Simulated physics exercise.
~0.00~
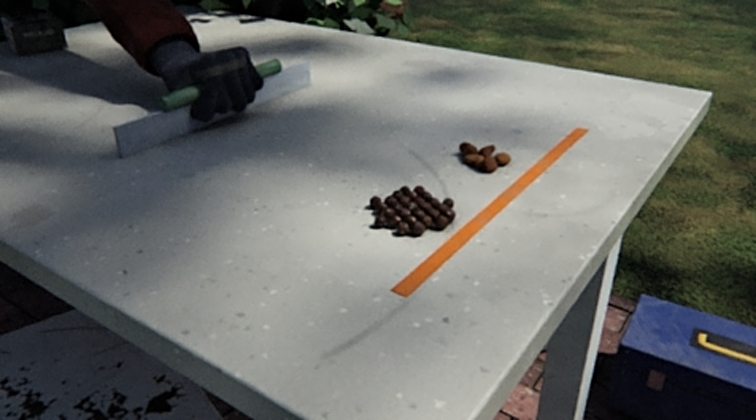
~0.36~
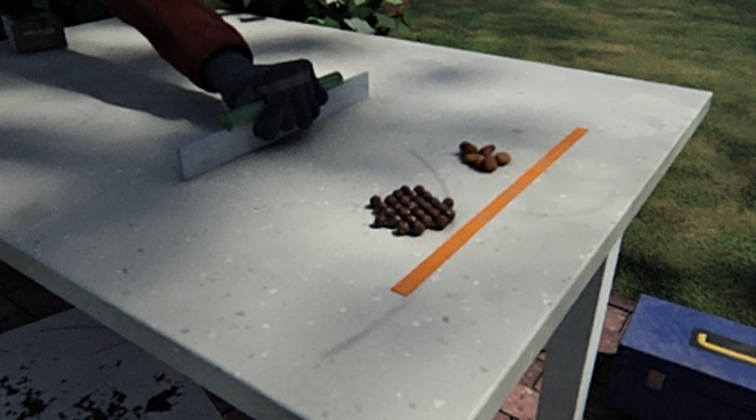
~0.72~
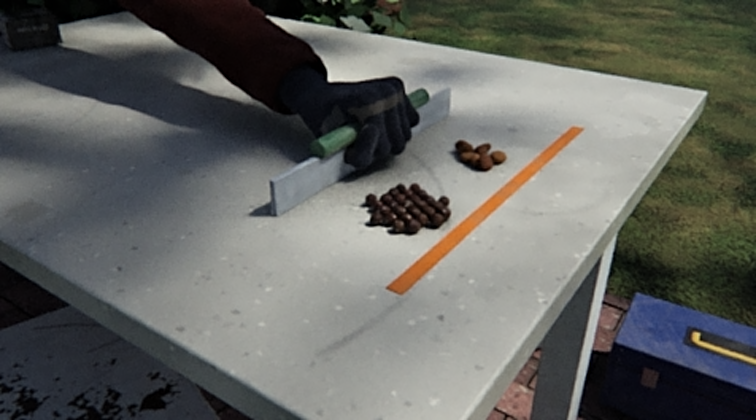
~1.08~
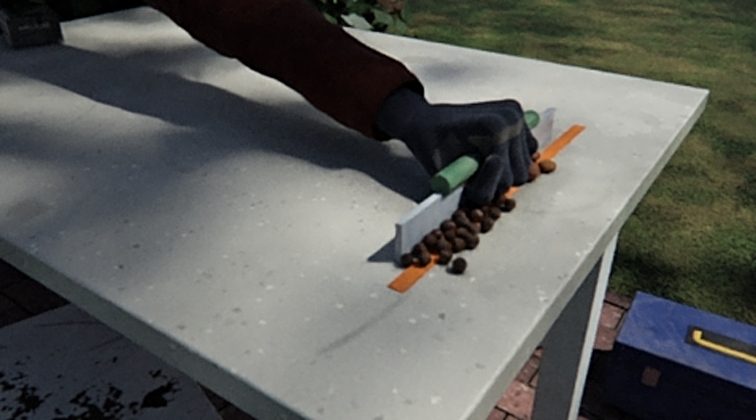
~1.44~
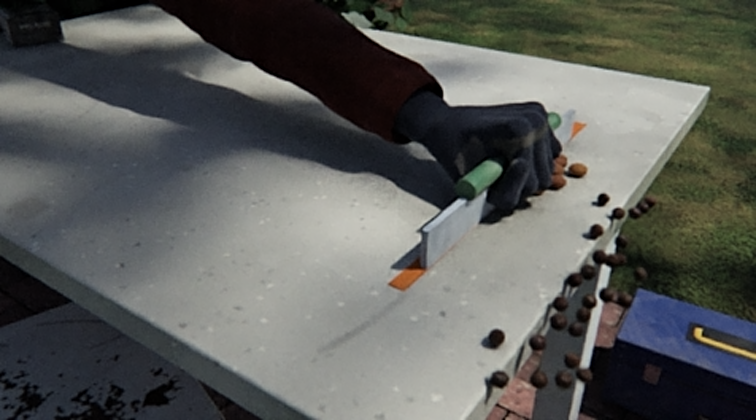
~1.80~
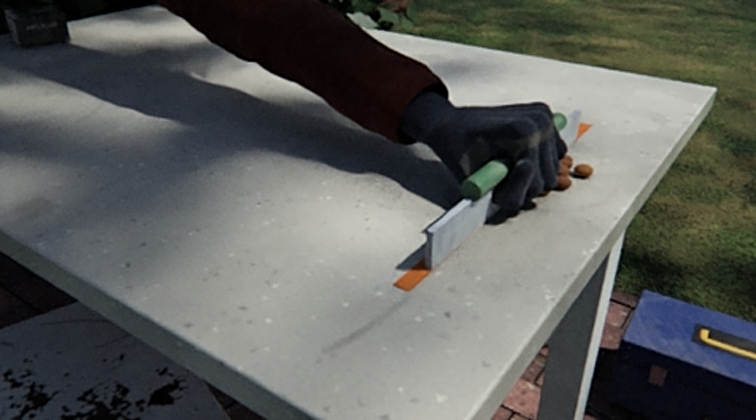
A dark-gloved hand in a dark red sleeve grips a scraper with a green handle and a pale blade on a speckled light table, seen from above at an angle outdoors. Ahead lie a cluster of dark brown balls and a smaller pile of lighter brown, nut-like bits, with an orange tape strip beyond and a blue toolbox below at right. The hand slides the scraper rightward, pushing both piles onto the tape. The blade halts there, but the dark balls roll on and spill over the edge. The lighter bits stay on the table beside the hand.
